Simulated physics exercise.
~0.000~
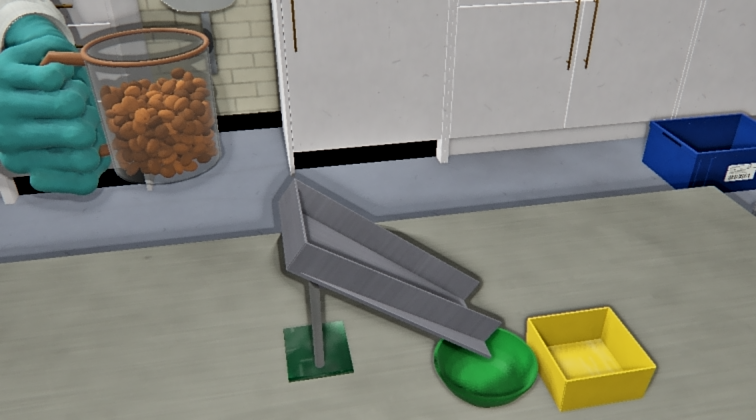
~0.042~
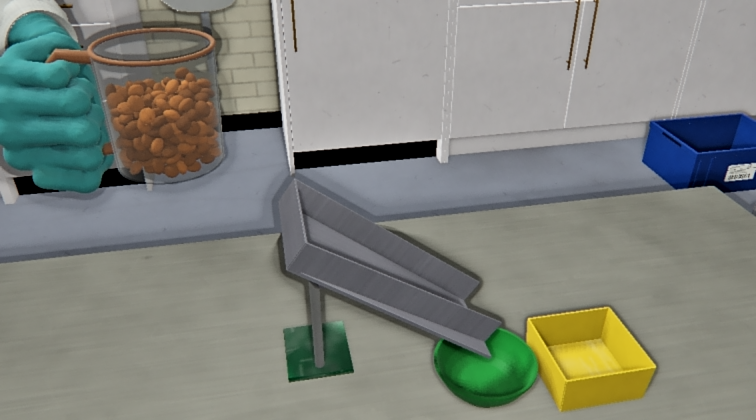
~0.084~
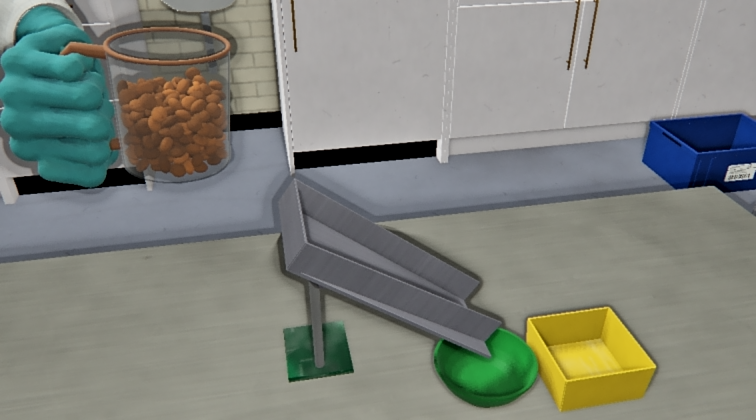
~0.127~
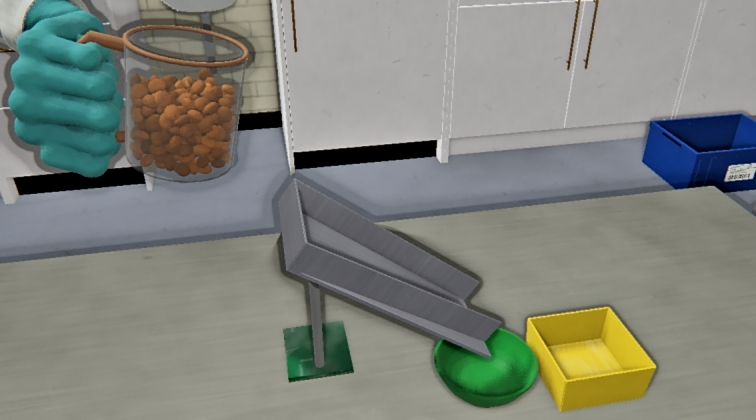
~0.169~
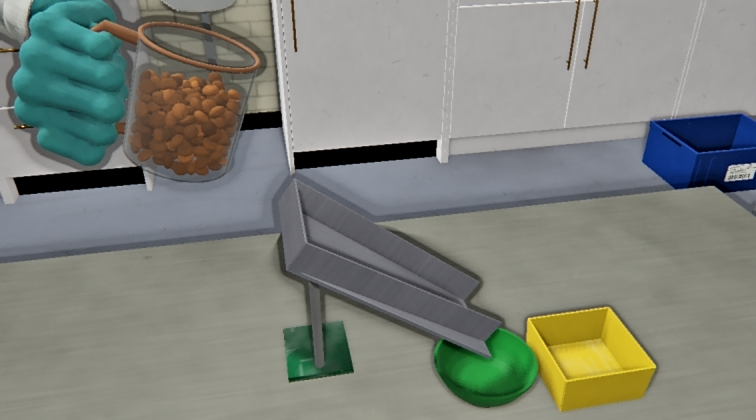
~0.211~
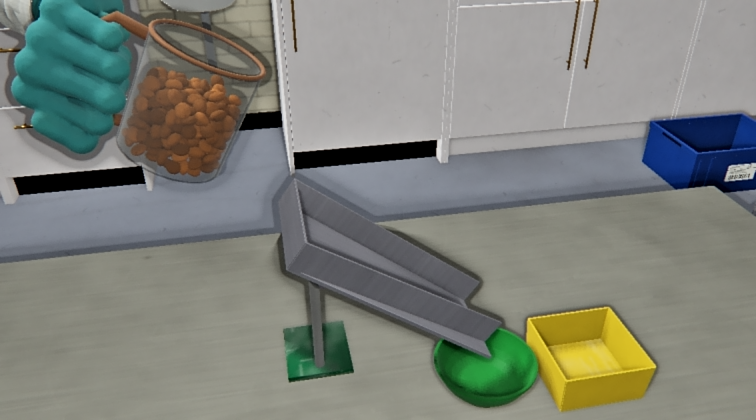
A teal-gloved hand held a clear cup of brown kibble, moved it slightly right, then tilted it rightward, while the gray chute, green bowl and yellow tin stayed still on the counter.
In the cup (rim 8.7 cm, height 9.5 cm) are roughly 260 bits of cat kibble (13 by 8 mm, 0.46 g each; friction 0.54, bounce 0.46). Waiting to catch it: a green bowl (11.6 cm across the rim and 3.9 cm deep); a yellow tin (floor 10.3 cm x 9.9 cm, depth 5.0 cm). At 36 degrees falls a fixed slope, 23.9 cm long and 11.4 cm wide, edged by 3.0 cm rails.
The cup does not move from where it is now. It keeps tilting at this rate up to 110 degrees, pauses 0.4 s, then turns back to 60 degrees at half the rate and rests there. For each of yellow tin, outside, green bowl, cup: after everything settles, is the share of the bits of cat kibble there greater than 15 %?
Yellow tin - not greater; outside everything - greater; green bowl - not greater; cup - greater.
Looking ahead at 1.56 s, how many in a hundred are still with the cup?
About 25 per cent.
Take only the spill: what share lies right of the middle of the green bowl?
Near 0 per cent of the spill.
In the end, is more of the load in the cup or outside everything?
When it all settles, the bigger part is outside everything.
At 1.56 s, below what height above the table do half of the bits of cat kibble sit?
Roughly 0 cm.
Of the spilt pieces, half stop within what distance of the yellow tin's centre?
Around 50 cm from the centre.
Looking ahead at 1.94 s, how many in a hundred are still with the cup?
By then, close to 25 per cent is still held.
After 0.73 s, tilt 110 degrees; slope 15 %, cup 85 %; middle of all pieces near (196, 131).
After 1.16 s, tilt 110 degrees; outside 30 %, slope 25 %, cup 35 %, in the air 5 %; middle of all pieces near (232, 293).
Then, at 1.56 s, tilt 76 degrees; outside 65 %, slope 5 %, cup 25 %, in the air 5 %; middle of all pieces near (215, 361).
After 1.94 s, tilt 60 degrees; outside 70 %, cup 25 %; middle of all pieces near (210, 362).
In the end, at 2.6 s, outside 70 %, yellow tin 0 %, slope 0 %, green bowl 0 %, cup 25 %.
